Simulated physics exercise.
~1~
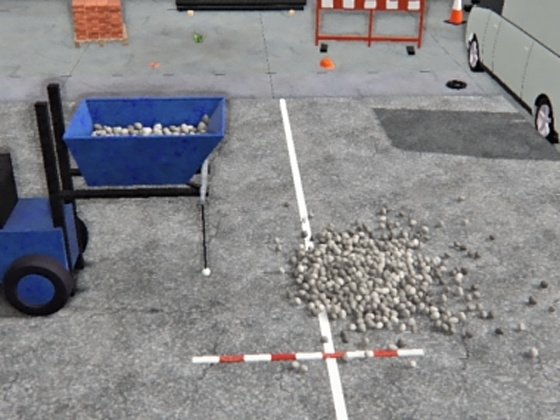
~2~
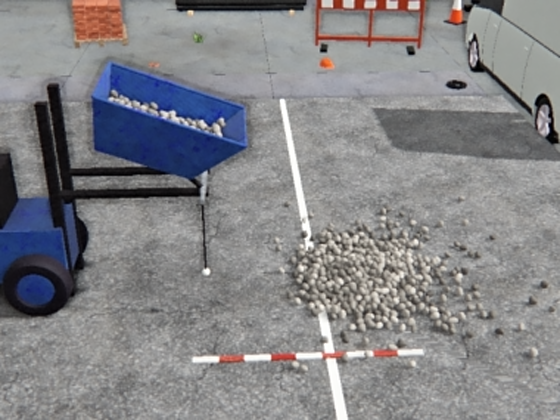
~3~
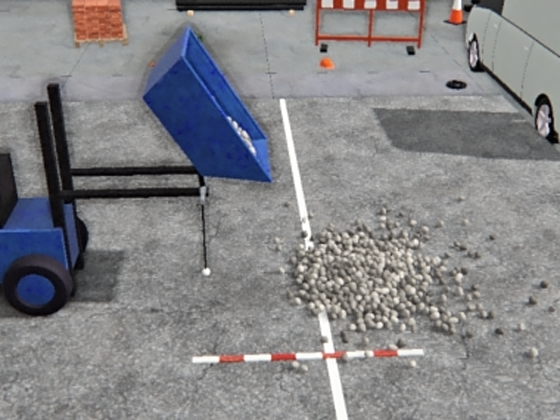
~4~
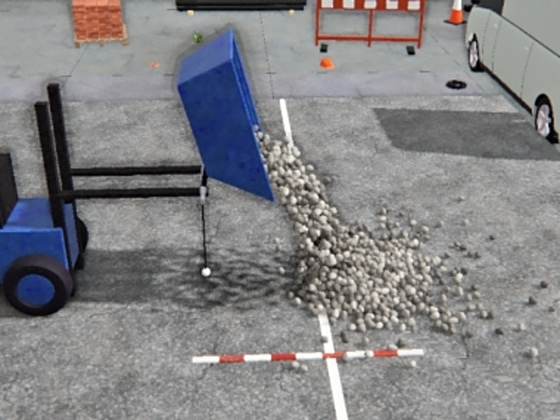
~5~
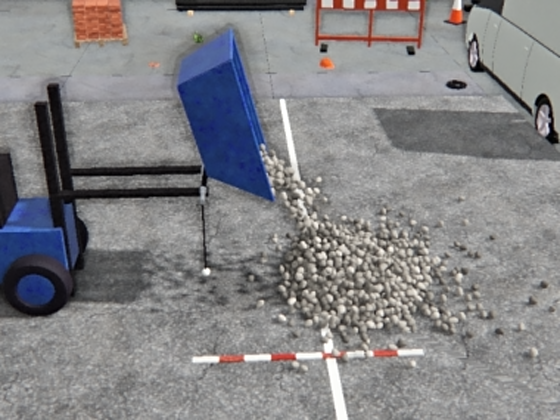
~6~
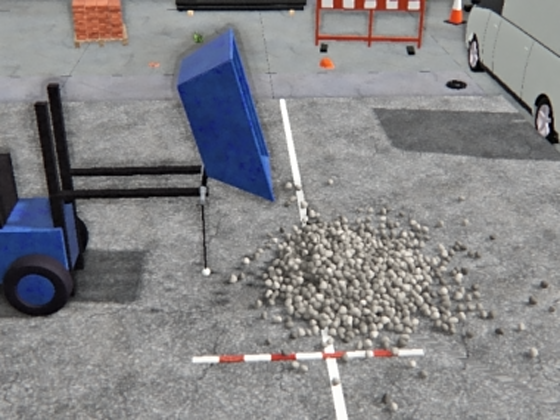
A blue skip on a forklift tips right and empties its stones onto the pile.
